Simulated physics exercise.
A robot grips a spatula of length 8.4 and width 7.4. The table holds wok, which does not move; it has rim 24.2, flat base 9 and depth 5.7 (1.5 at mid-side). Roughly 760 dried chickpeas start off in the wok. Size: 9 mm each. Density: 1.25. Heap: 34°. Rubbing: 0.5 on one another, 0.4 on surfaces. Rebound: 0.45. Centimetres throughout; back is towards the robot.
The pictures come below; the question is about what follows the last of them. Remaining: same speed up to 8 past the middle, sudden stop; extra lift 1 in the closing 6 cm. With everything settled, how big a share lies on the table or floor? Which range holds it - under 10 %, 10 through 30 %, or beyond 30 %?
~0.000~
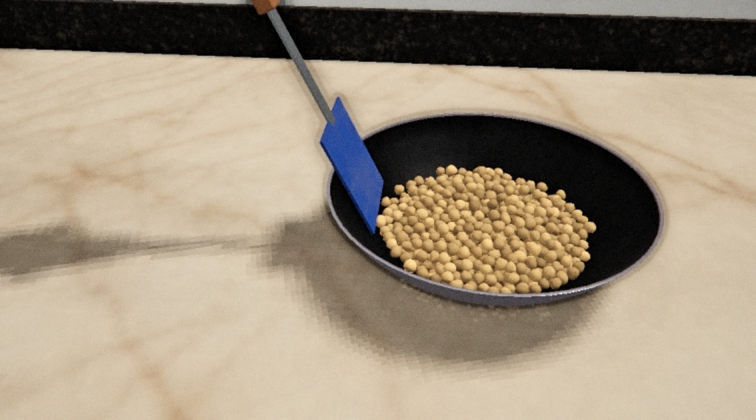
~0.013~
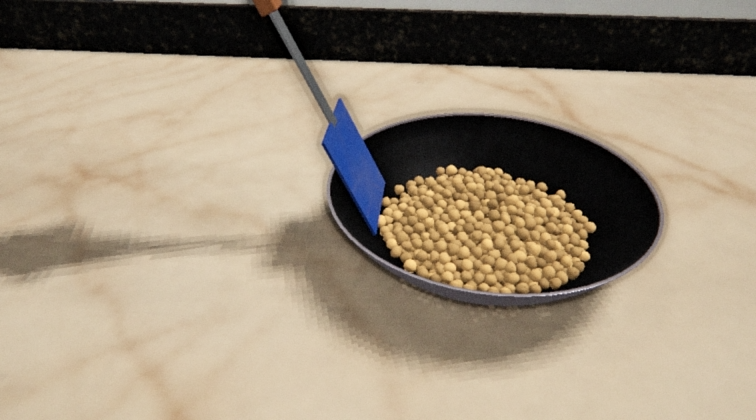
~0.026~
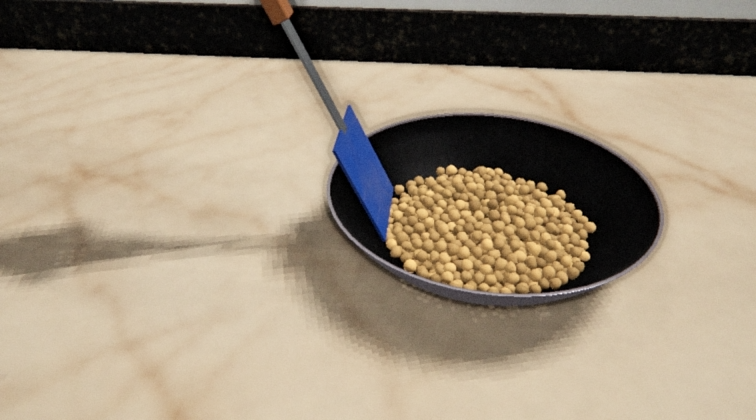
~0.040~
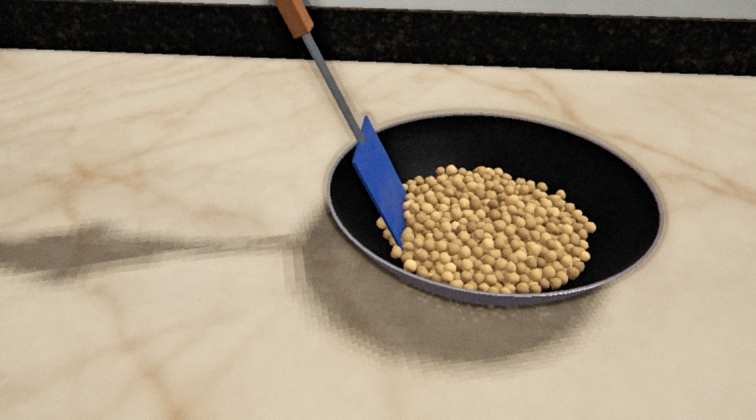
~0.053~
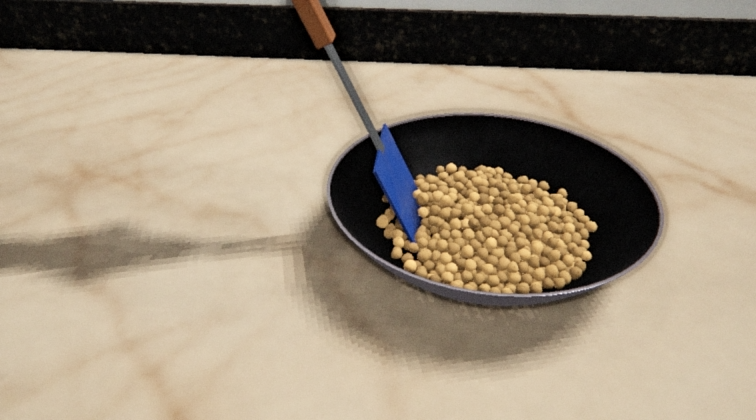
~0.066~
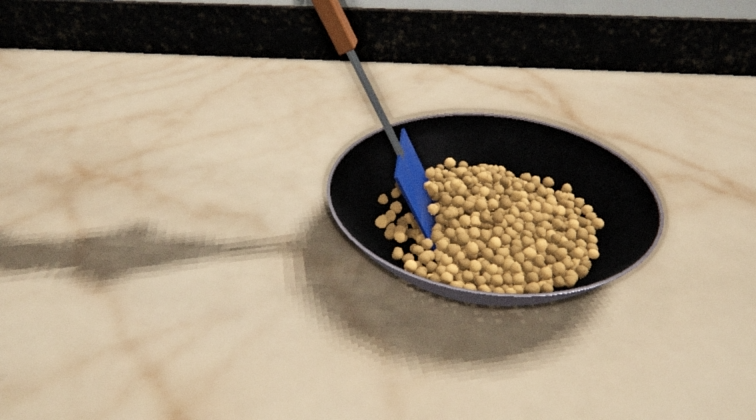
The range beyond 30 % holds it.
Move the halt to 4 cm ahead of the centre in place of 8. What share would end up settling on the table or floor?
With that change, I'd expect about 5 per cent.
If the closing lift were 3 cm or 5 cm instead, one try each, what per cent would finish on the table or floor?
35 and 35 per cent.
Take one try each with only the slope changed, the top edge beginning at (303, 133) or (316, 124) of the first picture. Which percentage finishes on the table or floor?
Close to 40 and 40 percent respectively.
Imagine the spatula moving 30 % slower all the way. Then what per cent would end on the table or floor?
It would be roughly 35 percent.
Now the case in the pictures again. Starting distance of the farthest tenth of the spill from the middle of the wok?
That works out to near 50 cm.
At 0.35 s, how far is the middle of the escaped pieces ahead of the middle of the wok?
Roughly 22 cm.
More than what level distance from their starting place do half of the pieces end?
7 cm.
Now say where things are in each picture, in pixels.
The spatula top edge at (330, 118), sloping 65°; upper third of the load around (484, 220), from x 380 to 590, top at y 170; 757 in the wok, in the first frame.
The spatula top edge at (332, 119), sloping 65°; upper third of the load around (484, 220), from x 380 to 590, top at y 170, in the second frame.
The spatula top edge at (342, 126), sloping 65°; upper third of the load around (484, 220), from x 380 to 590, top at y 170, in the third frame.
The spatula top edge at (360, 137), sloping 65°; upper third of the load around (481, 219), from x 385 to 590, top at y 170, in the fourth frame.
The spatula top edge at (380, 146), sloping 65°; upper third of the load around (482, 216), from x 385 to 590, top at y 170, in the fifth frame.
The spatula top edge at (399, 151), sloping 65°; upper third of the load around (487, 213), from x 380 to 600, top at y 165; 757 in the wok, in the sixth frame.
After 0.10 s, sloping 65°, highest piece 9 above the table; 757 in the wok.
After 0.13 s, sloping 65°, highest piece 10 above the table; 757 in the wok.
After 0.35 s, sloping 65°, highest piece 14 above the table; 436 in the wok, 81 on the table or floor, 240 on the blade or in flight.
After 1.40 s, sloping 65°, highest piece 4 above the table; 435 in the wok, 322 on the table or floor.
In the end, 435 in the wok, 322 on the table or floor. That is 43 % on the table or floor.
